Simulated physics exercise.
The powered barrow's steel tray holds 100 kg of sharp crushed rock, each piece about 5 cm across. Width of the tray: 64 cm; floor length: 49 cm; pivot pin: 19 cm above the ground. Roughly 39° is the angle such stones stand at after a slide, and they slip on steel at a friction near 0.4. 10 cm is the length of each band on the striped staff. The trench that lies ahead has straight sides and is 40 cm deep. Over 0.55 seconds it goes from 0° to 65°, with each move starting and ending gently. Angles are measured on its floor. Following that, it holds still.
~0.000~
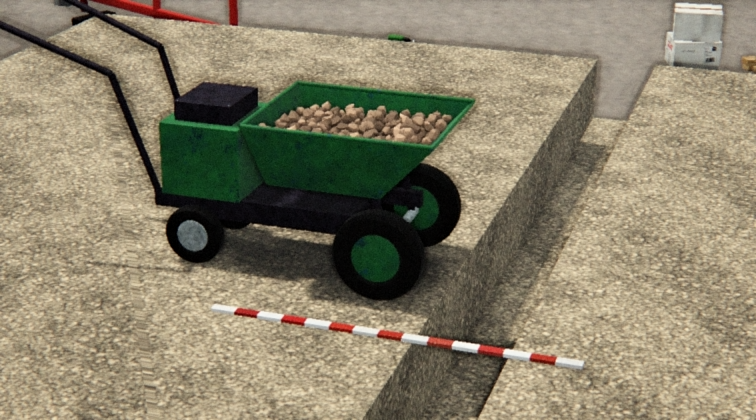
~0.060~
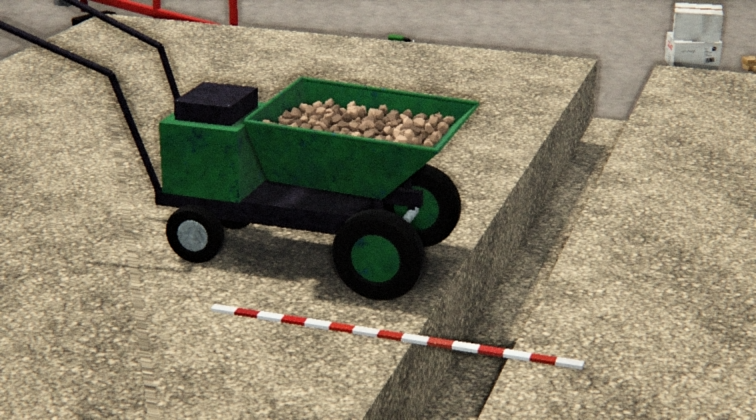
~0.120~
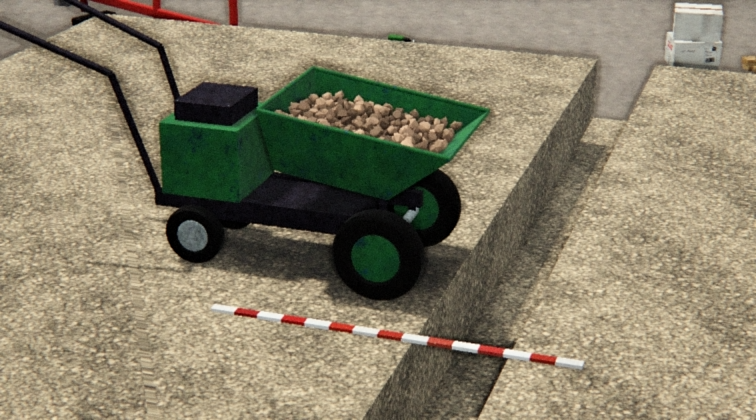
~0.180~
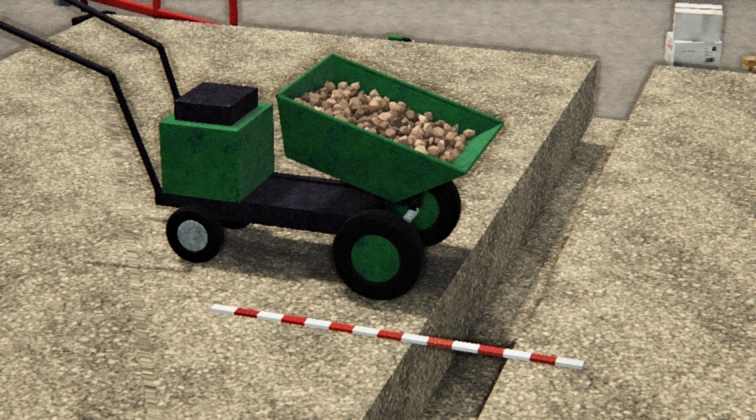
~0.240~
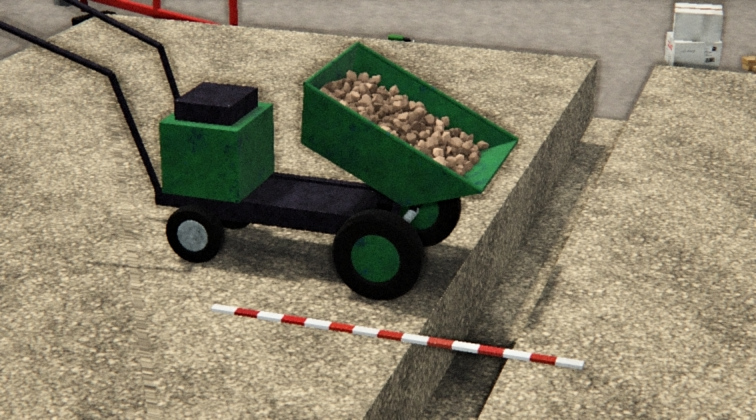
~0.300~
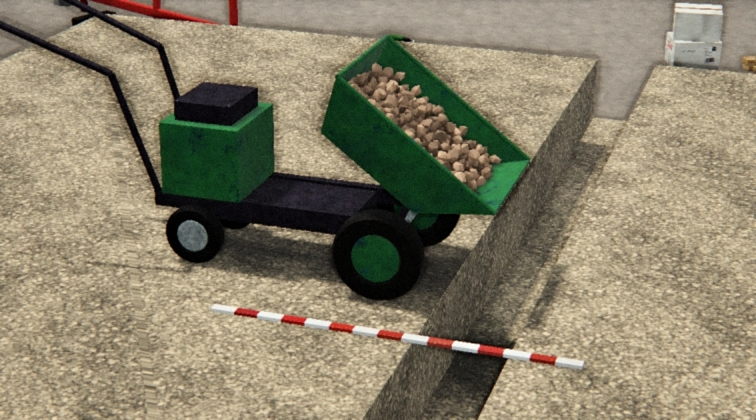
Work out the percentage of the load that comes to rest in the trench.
It works out at about 32 per cent of the load.
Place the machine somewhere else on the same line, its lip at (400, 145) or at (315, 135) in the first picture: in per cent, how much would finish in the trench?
Around 55 and then 65 percent.
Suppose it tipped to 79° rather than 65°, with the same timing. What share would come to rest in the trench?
In that case some 20 per cent.
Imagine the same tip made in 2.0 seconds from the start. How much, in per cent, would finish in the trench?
Probably about 50 in a hundred.
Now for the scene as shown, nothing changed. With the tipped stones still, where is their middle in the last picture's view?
Roughly at (574, 291).
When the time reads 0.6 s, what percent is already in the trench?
Roughly 5 percent of the load.
After 0.4 s the floor is at 55°; 100 % in the tray; the foremost stones are at (501, 203).
After 0.6 s the floor is at 65°; 85 % in the tray, 3 % in the trench, 13 % past the trench; the foremost stones are at (584, 284).
After 1.0 s the floor is at 65°; 31 % in the tray, 5 % in the trench, 64 % past the trench; the foremost stones are at (745, 326).
After 3.0 s the floor is at 65°; 7 % in the tray, 32 % in the trench, 61 % past the trench; the foremost stones are past the picture's edge.
